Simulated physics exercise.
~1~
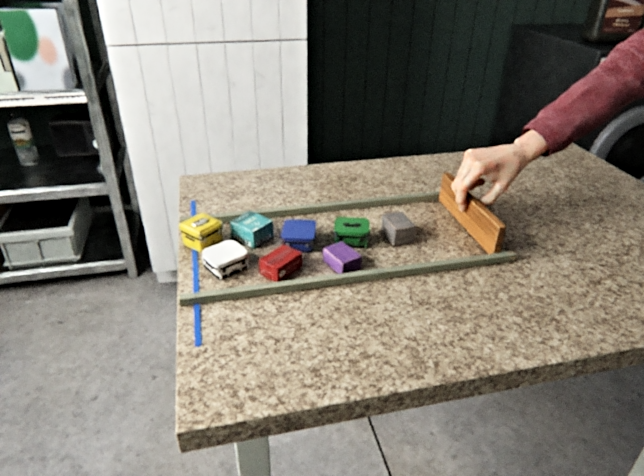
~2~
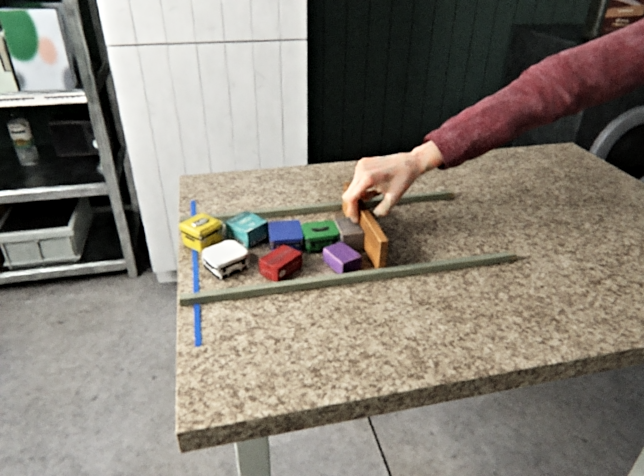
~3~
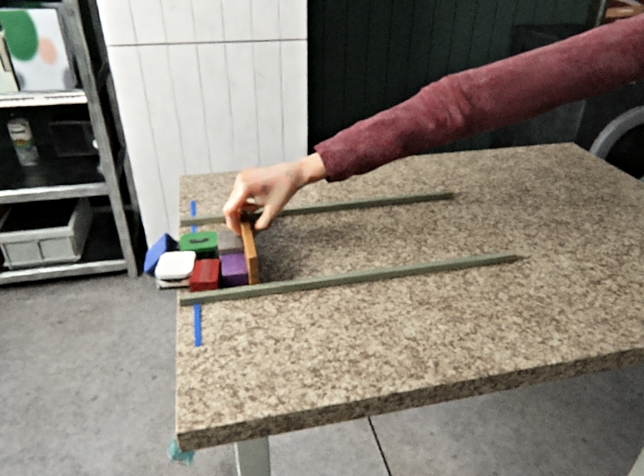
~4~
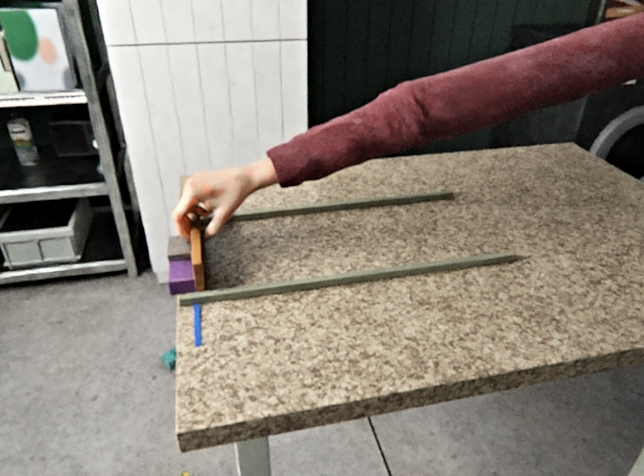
On a speckled tabletop between two rails, a hand slides an upright wooden board left, gathering small colored boxes and cases and pushing them over the table's end until most have fallen, with a purple box and a gray one left beside the board at the edge.
